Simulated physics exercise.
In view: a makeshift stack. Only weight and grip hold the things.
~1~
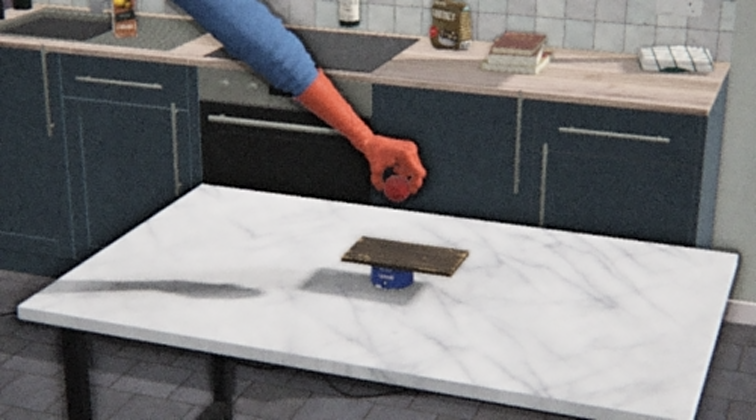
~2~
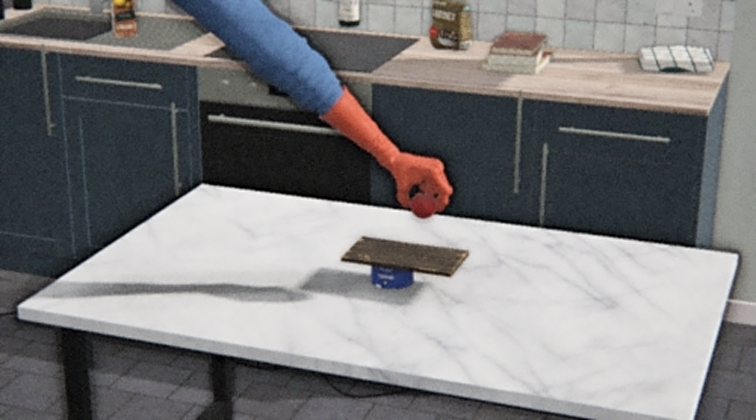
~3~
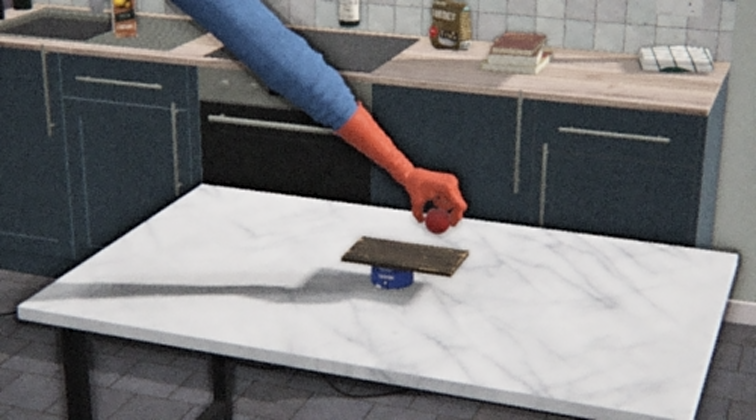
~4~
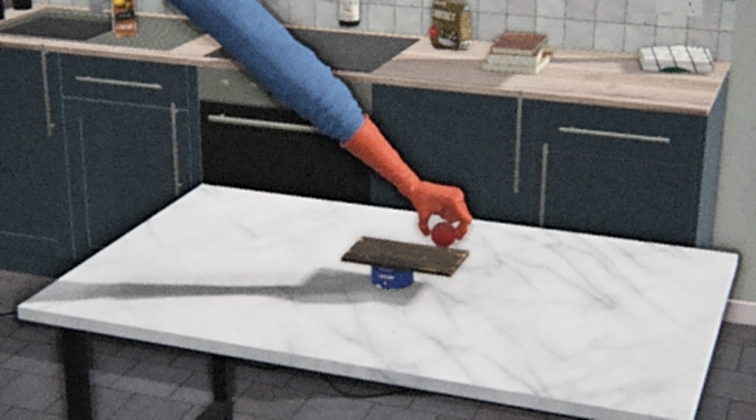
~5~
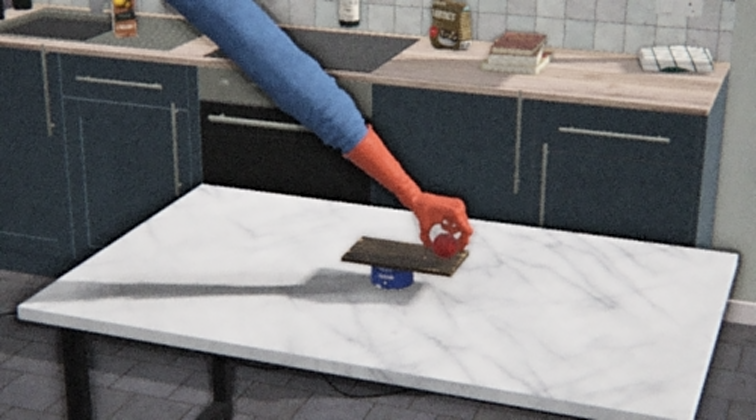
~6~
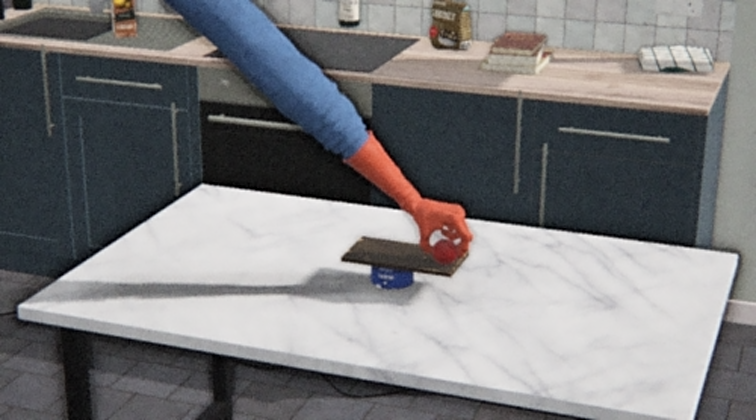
A hand lowering a red tomato onto the right side of a dark board resting on a small blue can.
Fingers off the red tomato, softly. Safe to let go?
As it turns out, it loses its balance.
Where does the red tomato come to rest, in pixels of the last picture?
Around (482, 290).
Then, 0.30 s past the last view, red tomato now fallen; black board rocked 26° from its first pose.
Then, 0.50 s past the last view, black board rocked 31° from its first pose.
Then, 0.60 s past the last view, black board rocked 27° from its first pose.
Then, 1.00 s past the last view, black board rocked 24° from its first pose.
Finally, fallen, red tomato; moved from the start, black board; blue tub still in place. Final places as the last picture's camera would see them, red tomato near (482, 291). The stack comes apart.
